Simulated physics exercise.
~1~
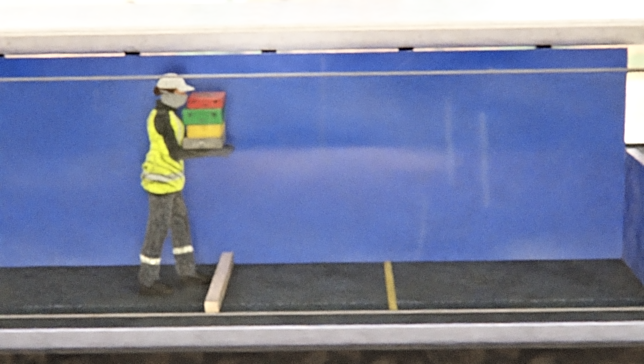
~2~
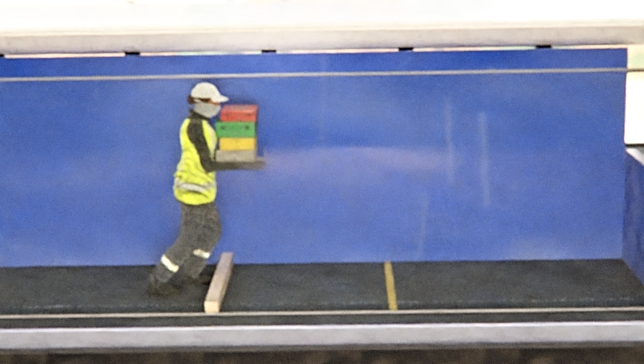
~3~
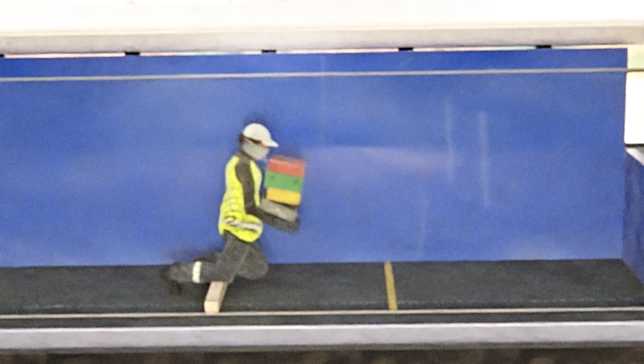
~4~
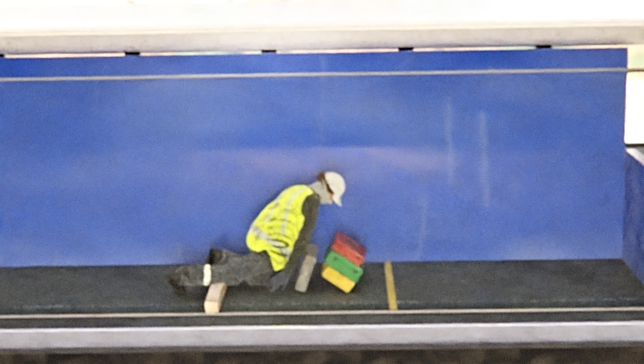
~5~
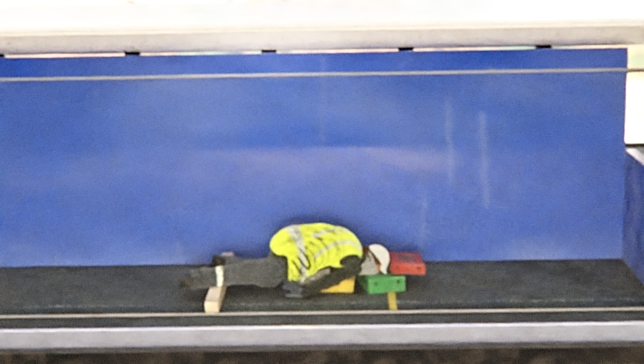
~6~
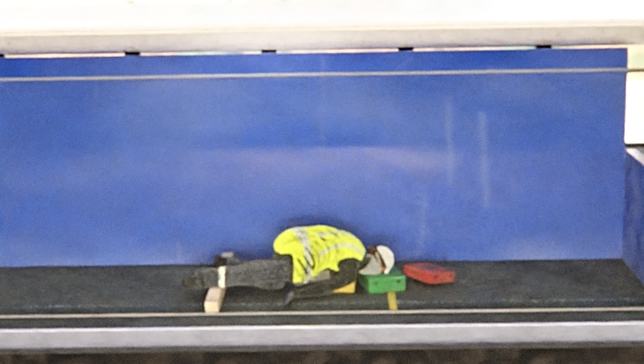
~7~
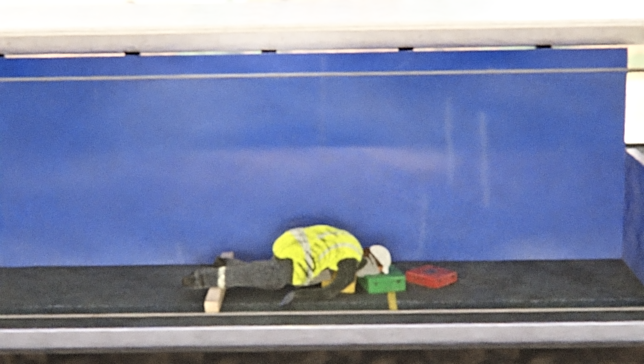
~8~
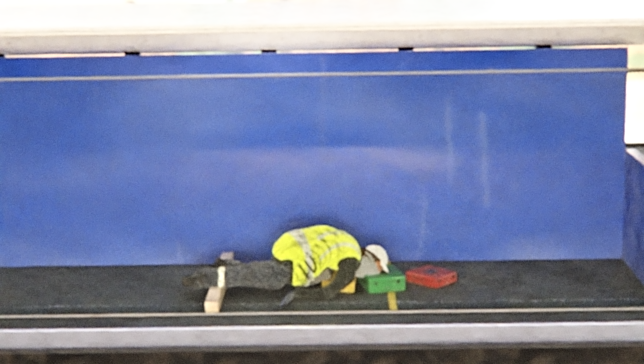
Courier carrying stacked boxes tripping over a low rail, falling forward and lying face down, the red box beyond the yellow line.
